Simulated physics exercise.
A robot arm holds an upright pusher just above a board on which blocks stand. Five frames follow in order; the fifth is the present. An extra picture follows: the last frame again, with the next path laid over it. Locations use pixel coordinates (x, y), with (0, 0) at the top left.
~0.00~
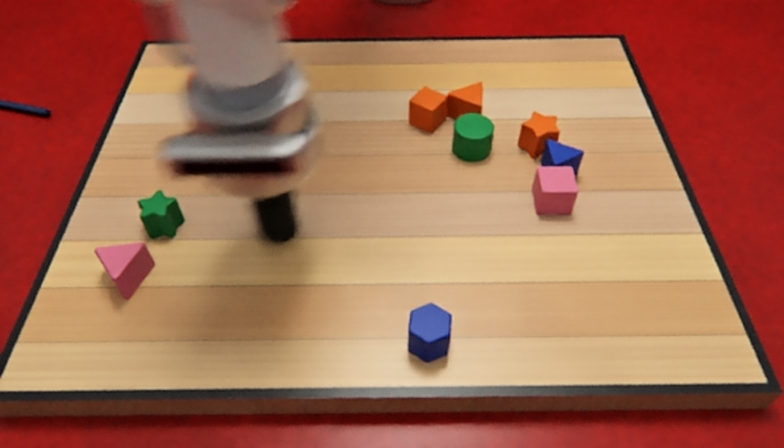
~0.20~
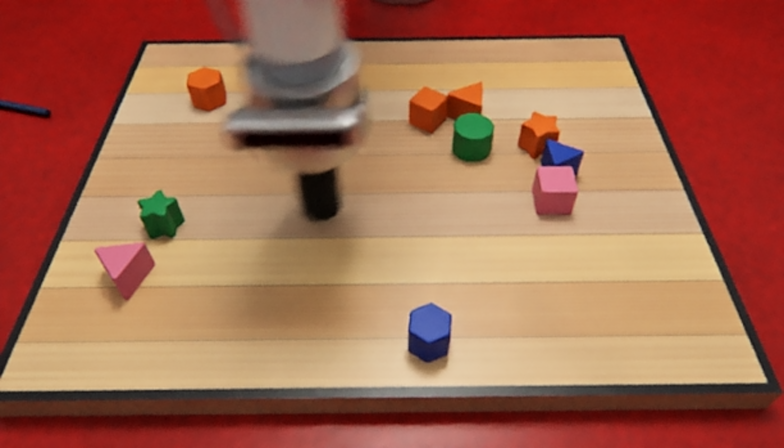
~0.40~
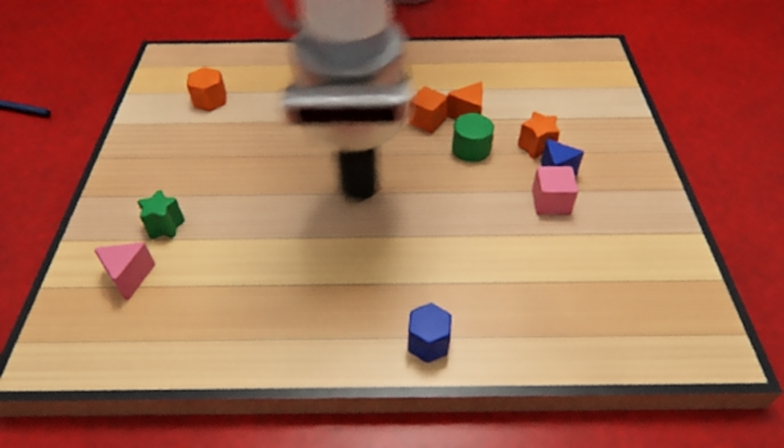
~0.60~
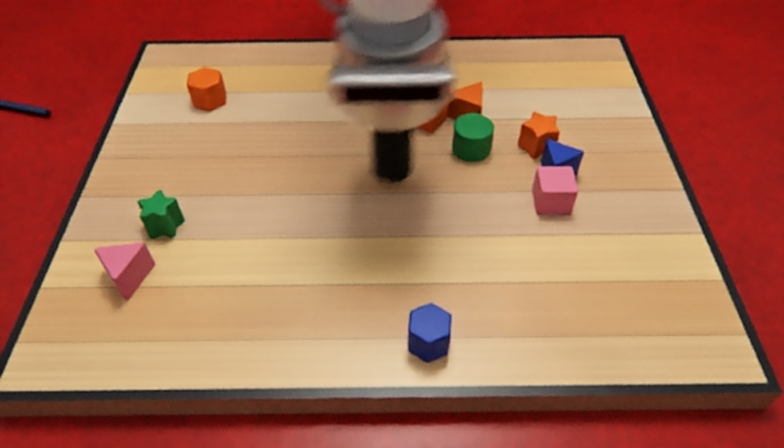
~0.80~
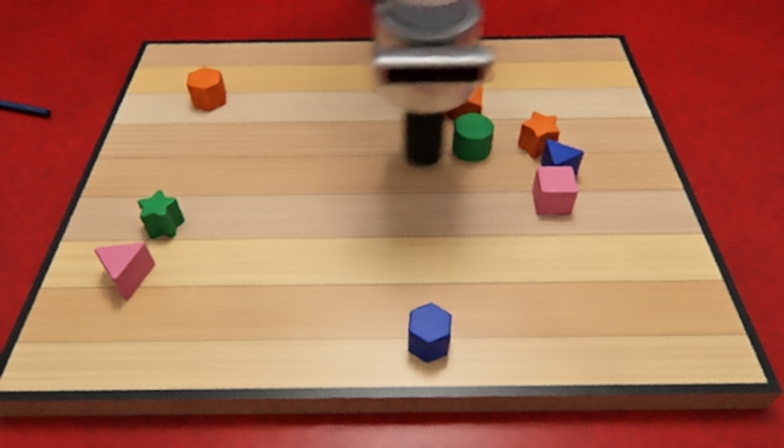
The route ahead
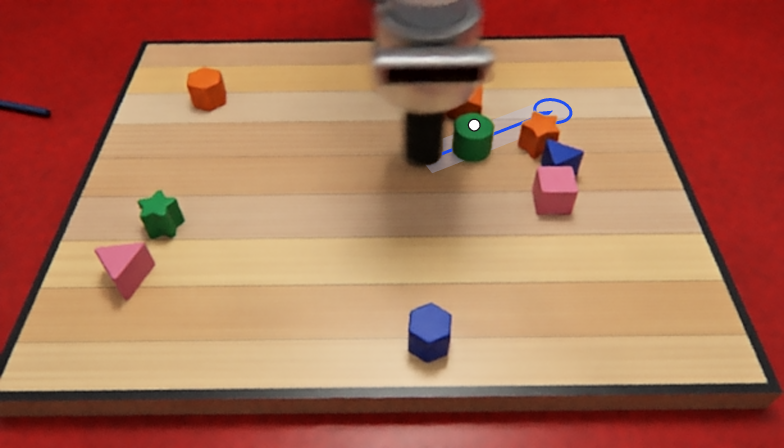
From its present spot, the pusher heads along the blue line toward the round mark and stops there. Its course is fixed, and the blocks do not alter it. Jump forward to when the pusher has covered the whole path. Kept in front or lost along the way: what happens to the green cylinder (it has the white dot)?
By the time the path ends, the green cylinder has slid off to the side or behind.
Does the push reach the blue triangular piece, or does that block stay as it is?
It stays put.
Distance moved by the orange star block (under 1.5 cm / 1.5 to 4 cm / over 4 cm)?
Shift of over 4 cm.
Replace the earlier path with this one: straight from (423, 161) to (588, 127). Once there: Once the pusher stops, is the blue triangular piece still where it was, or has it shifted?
The blue triangular piece will stay where it stands.
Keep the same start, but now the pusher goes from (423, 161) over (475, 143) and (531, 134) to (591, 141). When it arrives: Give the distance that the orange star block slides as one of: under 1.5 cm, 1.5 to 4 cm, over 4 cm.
Shift of over 4 cm.
Drawn move, straight from (423, 161) to (553, 111); the dot is on the green cylinder.
What follows on the original path. One third of the way, pusher at (470, 135); green cylinder at (511, 117); orange star block at (551, 123).
Two thirds of the way, pusher at (514, 118); orange triangular piece at (472, 90), turned 25° anticlockwise; green cylinder at (556, 112); orange star block at (583, 129), turned 15° clockwise.
At the end, pusher at (555, 103); orange square piece still; orange triangular piece at (472, 90), turned 25° anticlockwise; green cylinder at (585, 108); orange star block at (590, 133), turned 45° clockwise; blue triangular piece still.
